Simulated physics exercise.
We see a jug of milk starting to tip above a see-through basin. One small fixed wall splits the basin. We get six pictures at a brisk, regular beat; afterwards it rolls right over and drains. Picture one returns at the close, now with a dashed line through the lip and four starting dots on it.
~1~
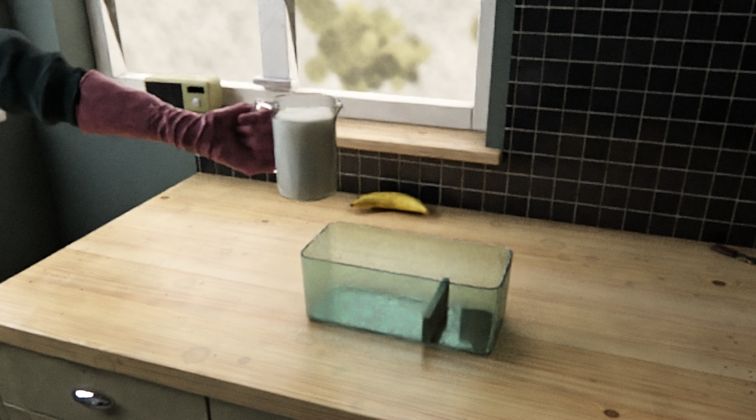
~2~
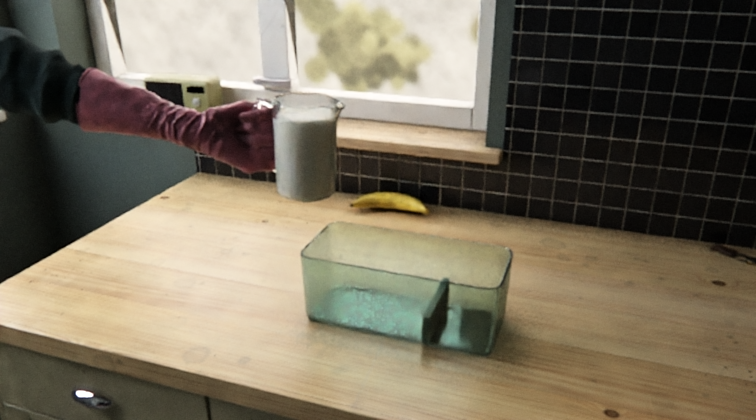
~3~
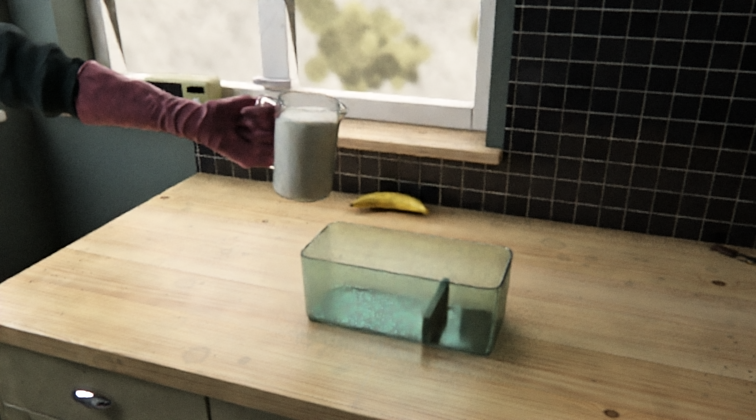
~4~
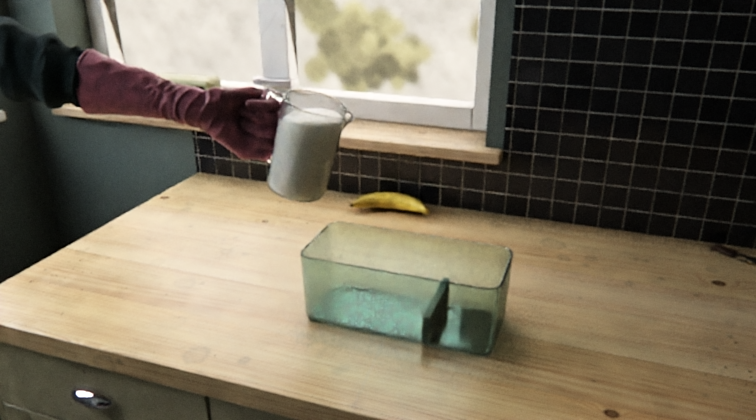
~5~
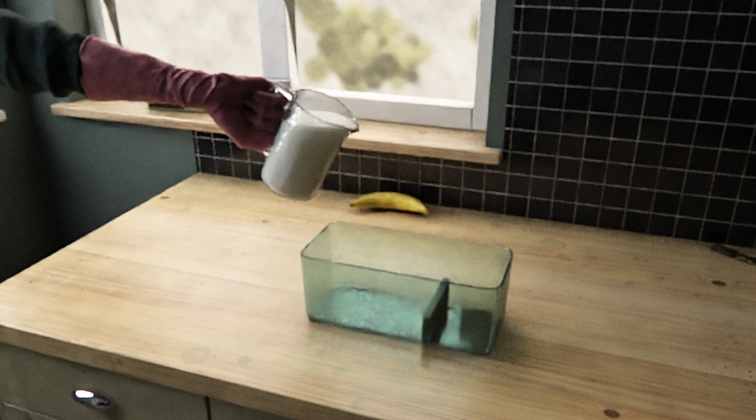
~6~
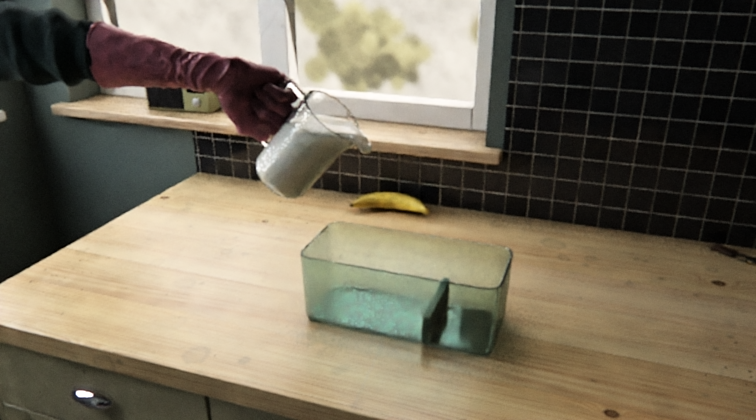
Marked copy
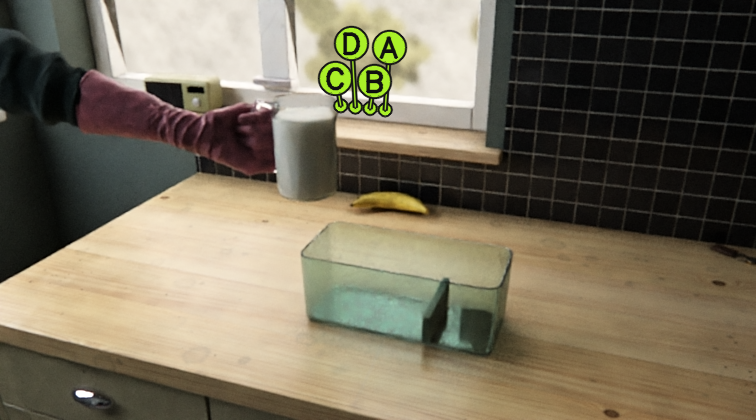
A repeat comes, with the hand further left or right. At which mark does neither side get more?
I would pick spot A.
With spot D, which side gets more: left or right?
More ends on the left.
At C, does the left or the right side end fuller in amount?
The left one.
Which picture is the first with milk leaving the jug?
In picture 6.
On the marked copy, A at (385, 109); B at (370, 108); C at (340, 105); D at (355, 107).
With A, about 50 % ends left of the wall and 47 % right of it.
With B, about 81 % ends left of the wall and 15 % right of it; 5 % is lost outside.
With C, about 92 % ends left of the wall and 6 % right of it.
With D, about 92 % ends left of the wall and 4 % right of it; 3 % is lost outside.
